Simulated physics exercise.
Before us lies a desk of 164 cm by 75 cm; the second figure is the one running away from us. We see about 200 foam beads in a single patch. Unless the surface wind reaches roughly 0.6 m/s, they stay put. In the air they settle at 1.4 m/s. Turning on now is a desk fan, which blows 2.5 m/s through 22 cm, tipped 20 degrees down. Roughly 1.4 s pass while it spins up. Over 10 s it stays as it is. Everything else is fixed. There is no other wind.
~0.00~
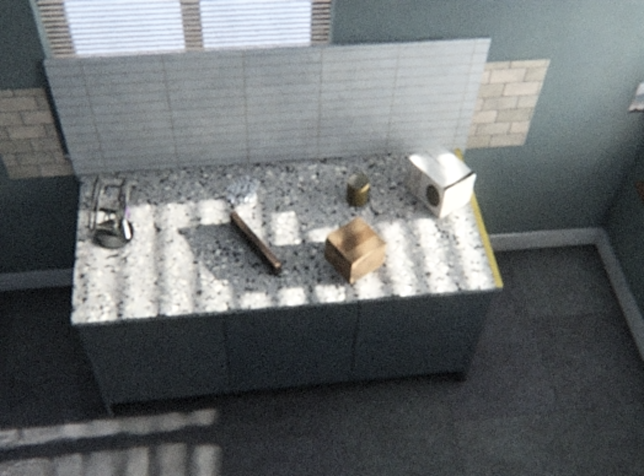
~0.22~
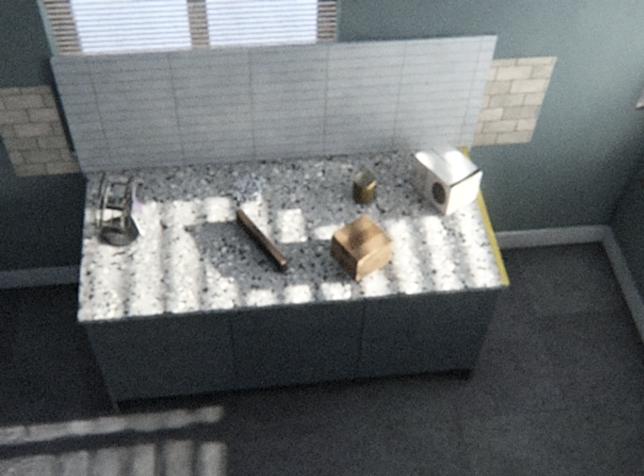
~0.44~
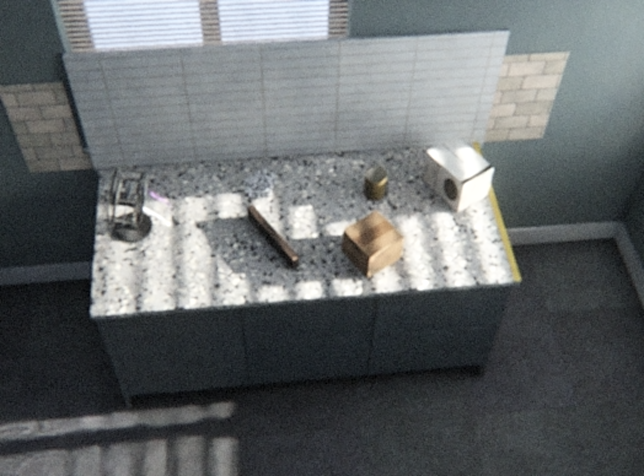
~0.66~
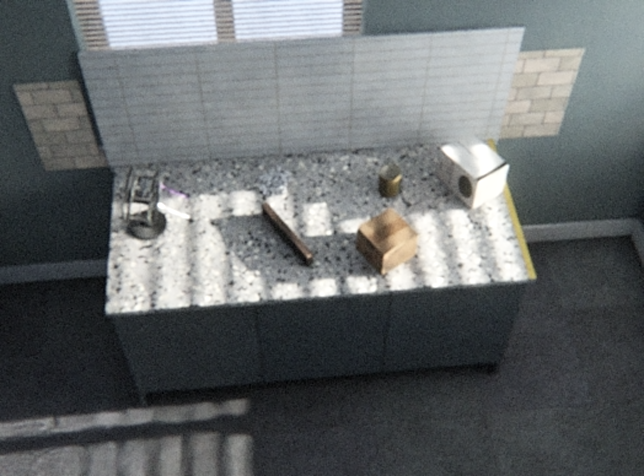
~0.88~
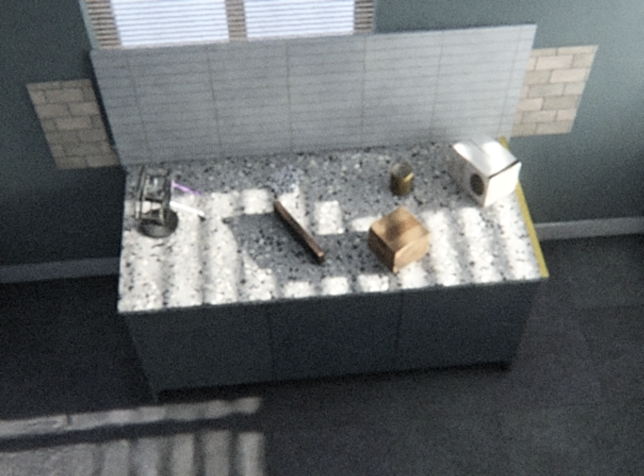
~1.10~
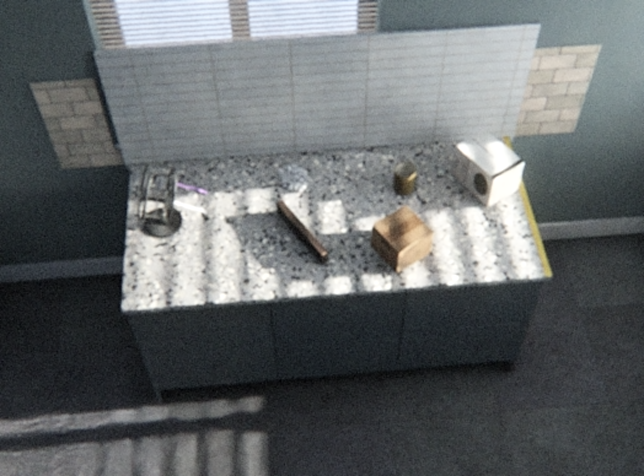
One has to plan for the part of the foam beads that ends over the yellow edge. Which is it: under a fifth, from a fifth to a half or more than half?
The portion outnumbers the rest.
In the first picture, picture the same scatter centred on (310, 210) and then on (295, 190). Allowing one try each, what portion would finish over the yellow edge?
Near 30 % for the first and near 70 % for the second.
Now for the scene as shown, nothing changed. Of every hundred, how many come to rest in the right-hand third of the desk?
5 %.
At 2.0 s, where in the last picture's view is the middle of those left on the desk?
Around pixel (458, 143).
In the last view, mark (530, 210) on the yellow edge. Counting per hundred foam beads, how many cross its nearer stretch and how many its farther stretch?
Roughly 1 % cross the nearer stretch, while around 90 % cross the farther one.
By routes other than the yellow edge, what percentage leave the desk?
About 0 per cent of them.
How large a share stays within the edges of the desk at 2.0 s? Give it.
About 100 %.
After 2.0 s, 0 % are over the yellow edge; the middle of those still in play is near (458, 143); 0 % have settled or left.
After 3.2 s, 91 % are over the yellow edge; 91 % have settled or left.
After 5.5 s, 92 % are over the yellow edge; 92 % have settled or left.
After 10.0 s, at the end, 94 % are over the yellow edge.
